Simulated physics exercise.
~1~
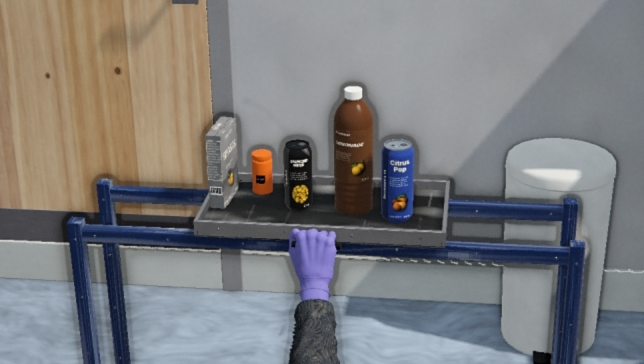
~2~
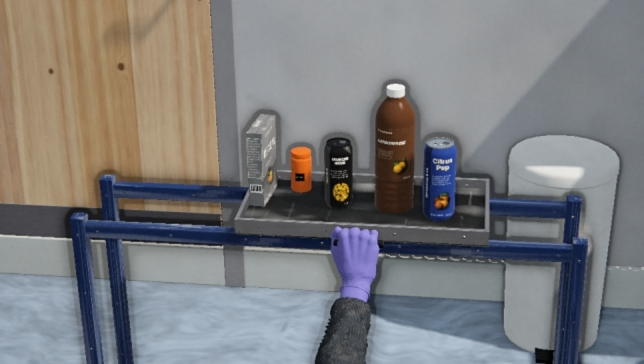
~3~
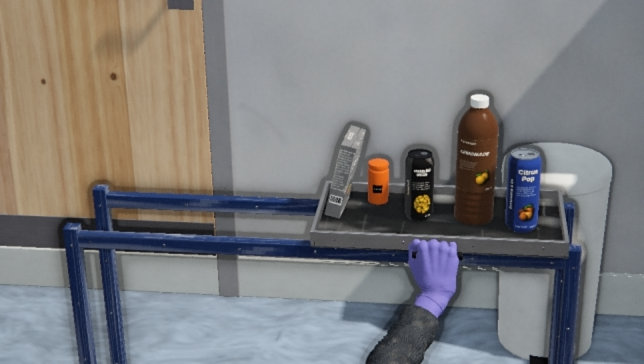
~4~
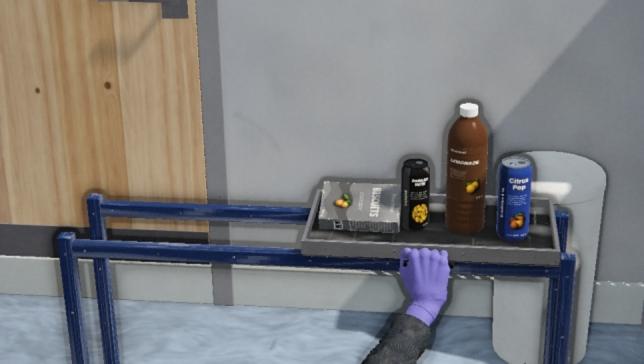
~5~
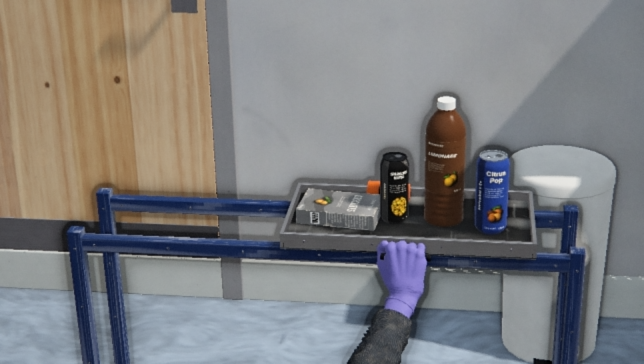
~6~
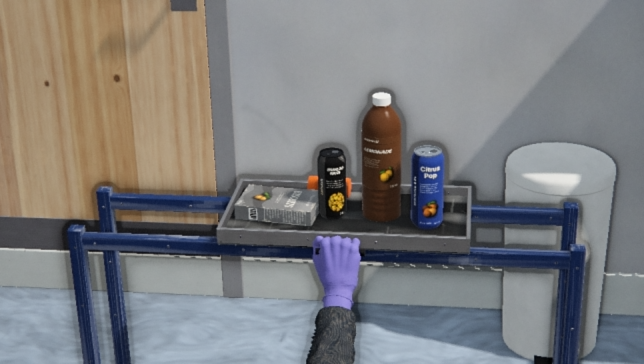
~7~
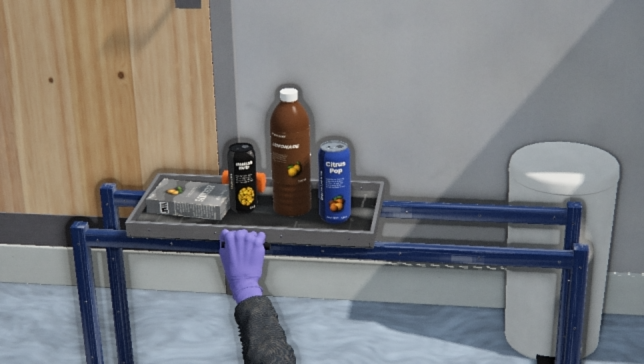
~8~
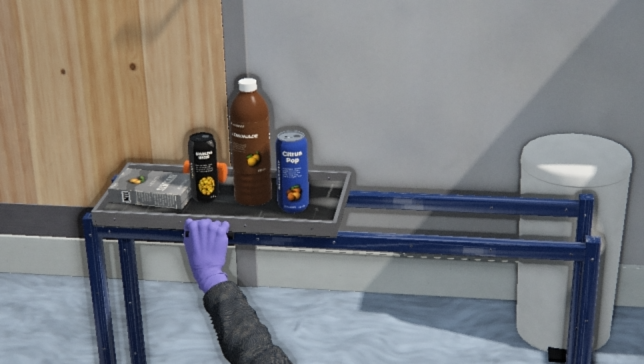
On a blue rack, a gloved hand slides a tray right, toppling a grey packet and orange shaker, then slides it left.
